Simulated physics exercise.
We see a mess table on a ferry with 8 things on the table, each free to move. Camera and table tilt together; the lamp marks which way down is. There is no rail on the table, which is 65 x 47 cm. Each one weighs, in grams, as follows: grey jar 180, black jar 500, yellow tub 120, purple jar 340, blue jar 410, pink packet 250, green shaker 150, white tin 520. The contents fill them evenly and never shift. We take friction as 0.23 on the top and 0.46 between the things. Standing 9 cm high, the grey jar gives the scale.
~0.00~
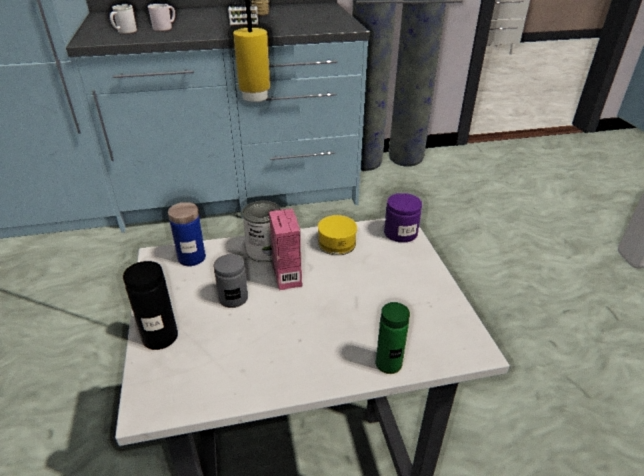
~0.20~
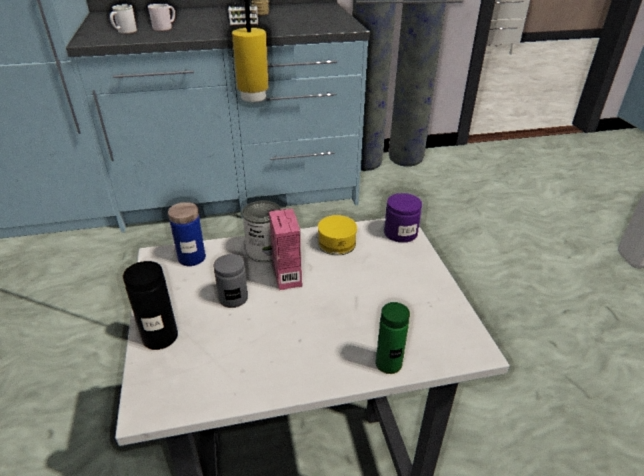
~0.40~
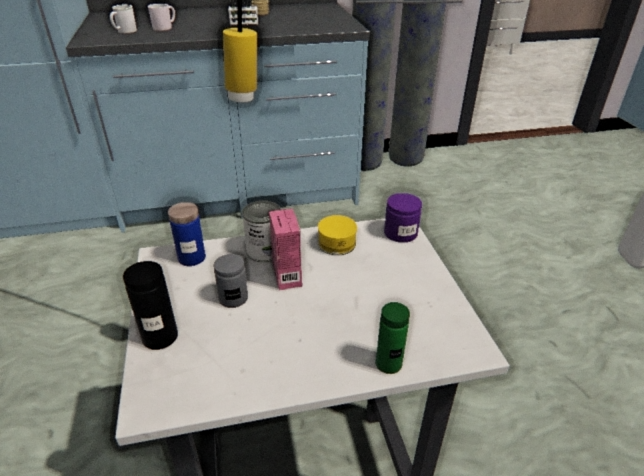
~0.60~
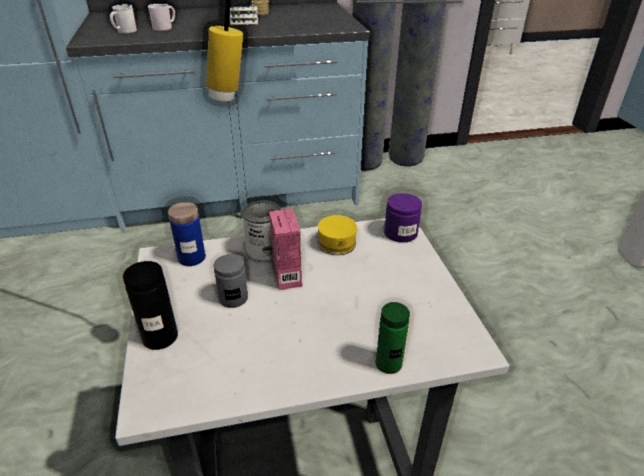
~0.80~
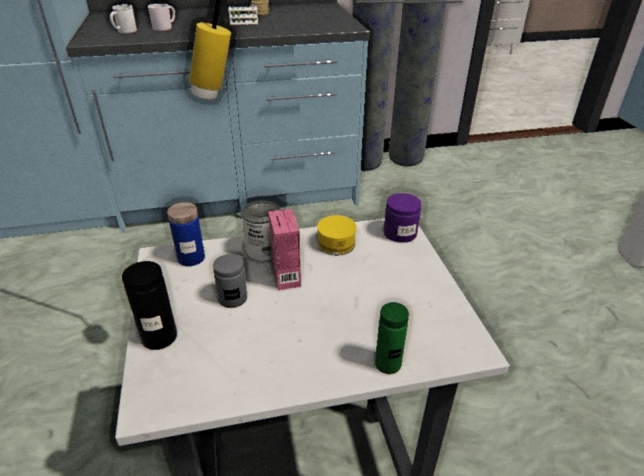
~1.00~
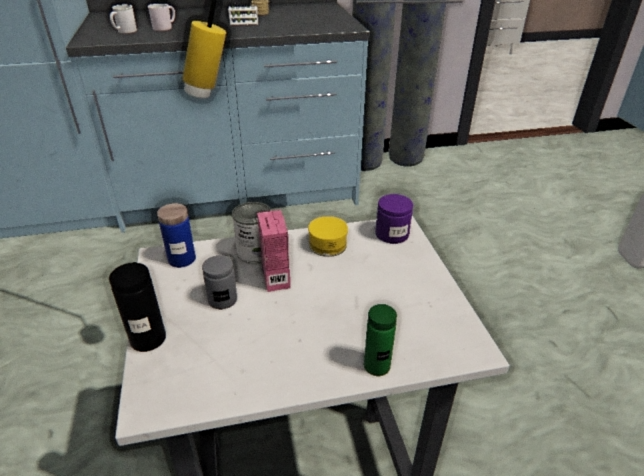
A white table on a pale green floor fills the middle of a ferry's mess, seen from above, with blue cabinets behind. Along its back stand a blue jar, whitish tin, pink packet, yellow tub and purple jar, with a black jar at left, a grey jar further in, and a green shaker front right. The hanging yellow cylinder swings leftward while camera and table tilt left together, then all the tabletop items shift slightly left.
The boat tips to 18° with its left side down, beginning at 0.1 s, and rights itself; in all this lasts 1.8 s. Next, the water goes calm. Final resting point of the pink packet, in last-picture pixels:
Roughly (169, 265).
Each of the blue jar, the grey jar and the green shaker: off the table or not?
Once it all settles, the blue jar leaves its surface, the grey jar leaves its surface and the green shaker stays on its surface.
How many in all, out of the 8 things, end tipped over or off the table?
So, 3 in all.
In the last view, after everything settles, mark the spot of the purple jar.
Its middle settles close to pixel (316, 228).
By 1.40 s, boat heeled 11°, left side down; black jar and blue jar now off the table; pink packet 16 cm from its spot near (207, 260); green shaker 15 cm from its spot.
By 1.70 s, boat heeled 2°, left side down; grey jar now off the table; pink packet 23 cm from its spot near (169, 265); green shaker 21 cm from its spot.
When it is over (2.4 s), off the table, grey jar, black jar and blue jar; not toppled but over 5 cm from the start, yellow tub, purple jar, pink packet, green shaker and white tin. In the last view, pink packet near (169, 265).
